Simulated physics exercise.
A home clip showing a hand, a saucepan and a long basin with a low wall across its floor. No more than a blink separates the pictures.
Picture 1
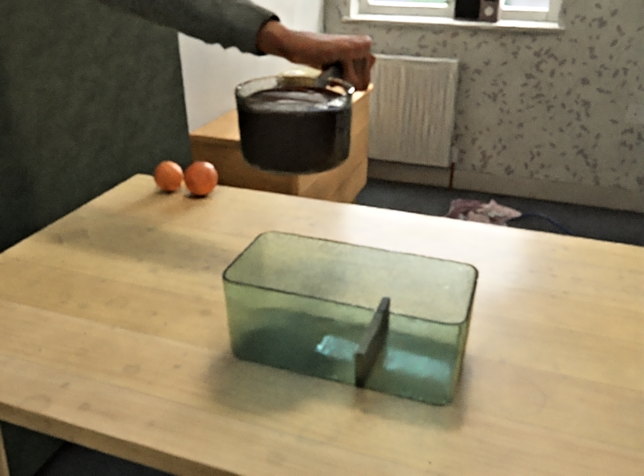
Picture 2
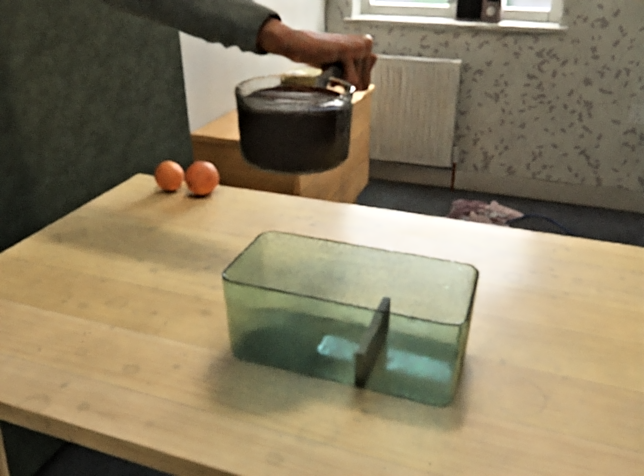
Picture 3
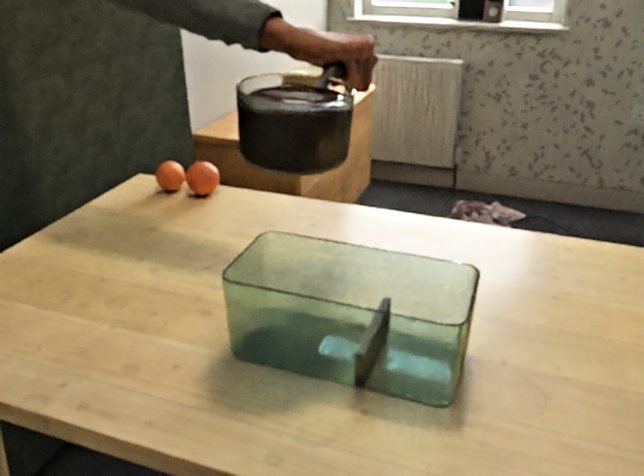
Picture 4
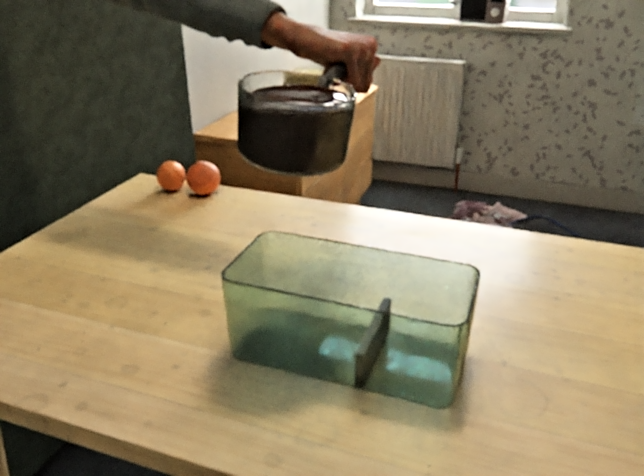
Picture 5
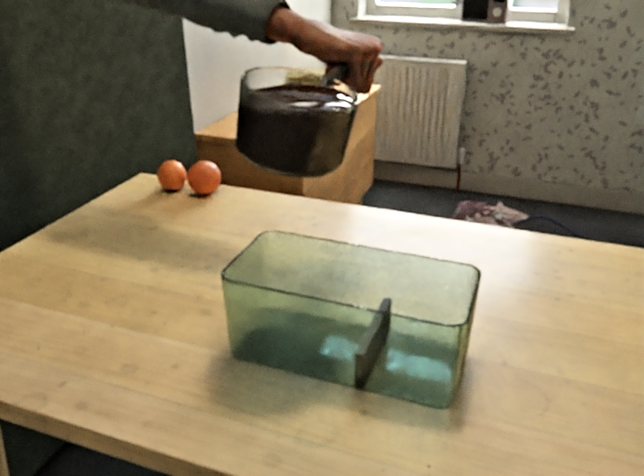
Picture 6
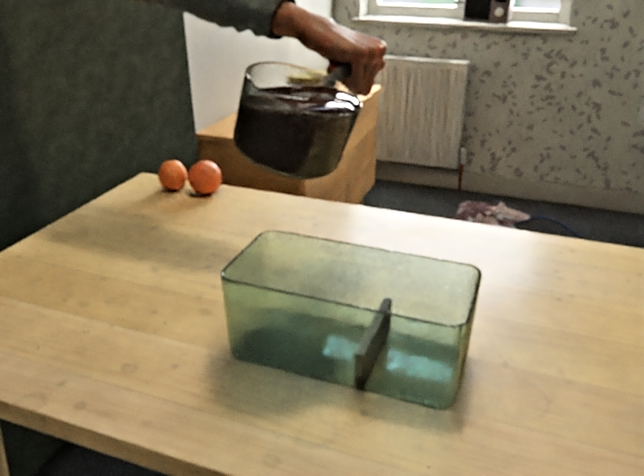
A hand tilts a saucepan of dark liquid to the right above a long green basin.
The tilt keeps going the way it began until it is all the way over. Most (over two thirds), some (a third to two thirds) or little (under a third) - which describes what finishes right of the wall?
Most.
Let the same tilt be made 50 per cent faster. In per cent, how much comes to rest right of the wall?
I'd say roughly 65 in every hundred ends up there.
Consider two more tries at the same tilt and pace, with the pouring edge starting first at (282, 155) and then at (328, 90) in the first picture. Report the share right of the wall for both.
The first gives 5 %, the second 65 %.
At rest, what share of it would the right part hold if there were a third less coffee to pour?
Close to 70 per cent, more or less.
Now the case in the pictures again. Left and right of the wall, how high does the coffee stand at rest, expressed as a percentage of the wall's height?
Once it is still, the left part shows 10 per cent and the right part 90.
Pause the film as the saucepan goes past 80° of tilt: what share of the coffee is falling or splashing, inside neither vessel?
It's close to 40 %.
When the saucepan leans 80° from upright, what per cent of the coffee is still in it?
It still holds close to 45 per cent at that lean.
A moment on, the tilt is 80° and 46 per cent is still to pour, 1 is left of the wall and 15 right of it.
Next, the tilt is 114° and 5 per cent is still to pour, 8 is left of the wall and 75 right of it.
Then the tilt is 119° and 0 per cent is still to pour, 21 is left of the wall and 77 right of it.
Later the tilt is 119° and 0 per cent is still to pour, 22 is left of the wall and 77 right of it.
In the end 22 per cent lies left of the wall, 77 right of it and 1 outside.
